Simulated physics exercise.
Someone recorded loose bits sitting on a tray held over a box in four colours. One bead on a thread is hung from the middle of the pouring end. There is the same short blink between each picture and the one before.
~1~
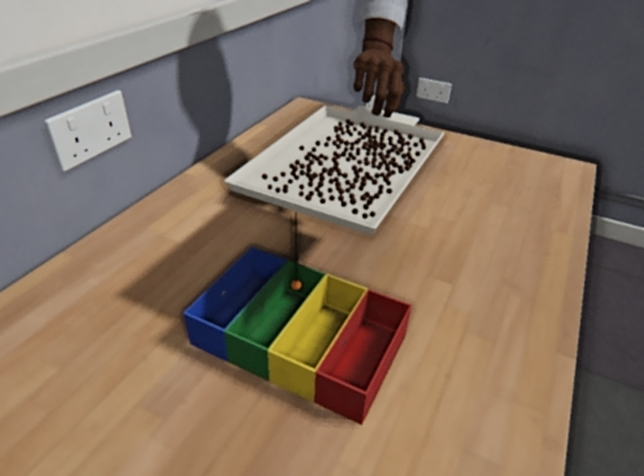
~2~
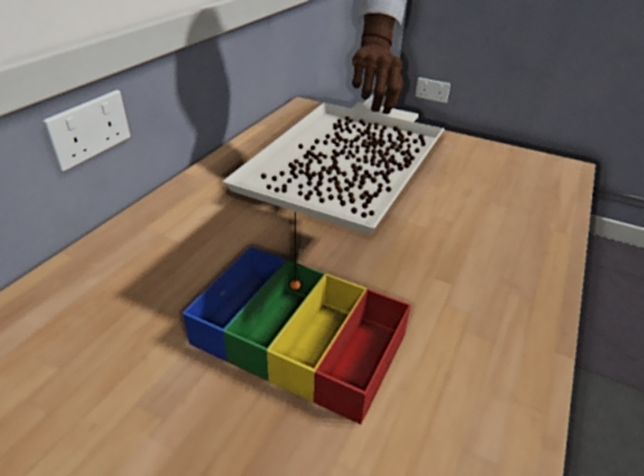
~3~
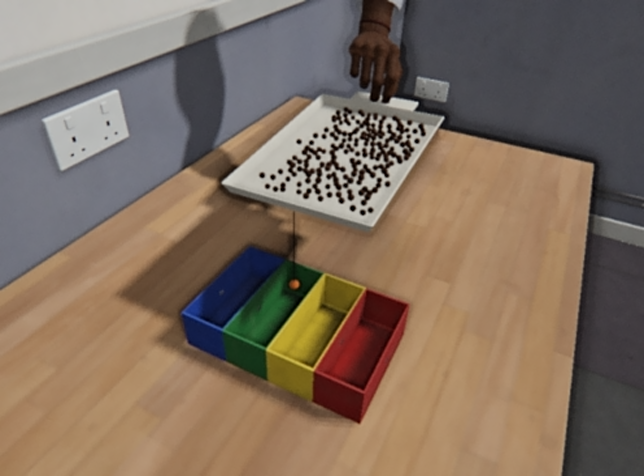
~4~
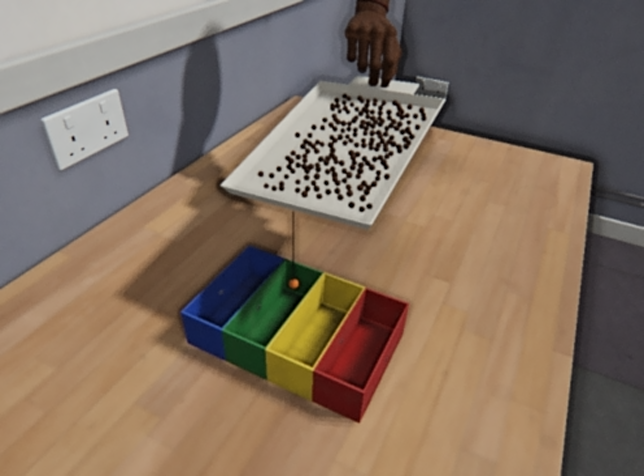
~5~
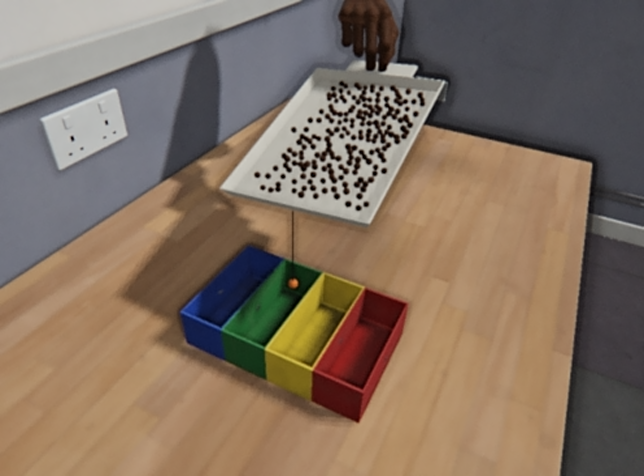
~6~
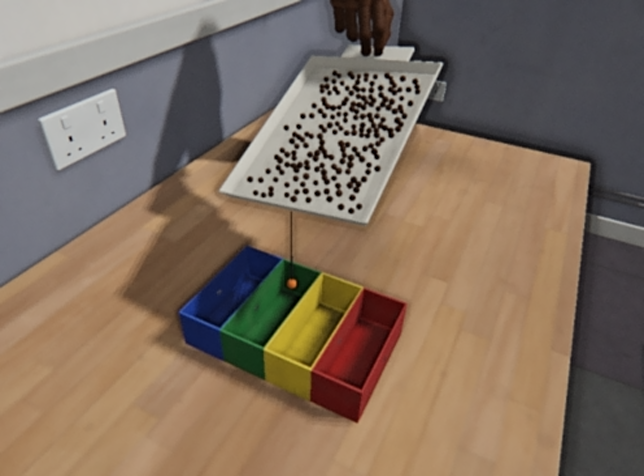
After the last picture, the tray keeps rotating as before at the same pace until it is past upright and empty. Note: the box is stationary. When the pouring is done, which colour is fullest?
Fullest: The blue cell.
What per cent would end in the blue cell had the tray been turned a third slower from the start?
Near 60 in a hundred.
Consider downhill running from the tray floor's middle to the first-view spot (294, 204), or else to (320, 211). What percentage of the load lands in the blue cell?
Around 30 per cent first, around 0 per cent next.
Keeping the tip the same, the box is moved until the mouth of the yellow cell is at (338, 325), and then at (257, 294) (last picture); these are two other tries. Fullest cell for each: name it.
The blue one; the green one.
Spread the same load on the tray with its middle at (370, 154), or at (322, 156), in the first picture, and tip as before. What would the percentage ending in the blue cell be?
Estimate: 60 % first, 70 % second.
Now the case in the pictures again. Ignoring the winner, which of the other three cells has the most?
Rank 2: The green one.
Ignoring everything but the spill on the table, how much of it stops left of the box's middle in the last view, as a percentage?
I'd put it at close to 100 per cent.
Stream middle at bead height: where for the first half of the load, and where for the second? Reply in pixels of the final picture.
First roughly (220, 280), then roughly (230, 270).
Soon, tray tipped steeply; about half on the tray; about a quarter in the blue cell; a small part in the green cell; about a third falling or outside the box.
A while on, tray tipped past a quarter turn; about two thirds in the blue cell; about a quarter in the green cell; a stray few in the yellow cell; about a quarter falling or outside the box.
Towards the end, tray tipped past a quarter turn; about two thirds in the blue cell; about a quarter in the green cell; a stray few in the yellow cell; about a quarter falling or outside the box.
Finally, tray tipped past a quarter turn; about two thirds in the blue cell; about a quarter in the green cell; a stray few in the yellow cell; none in the red cell; about a quarter outside the box.
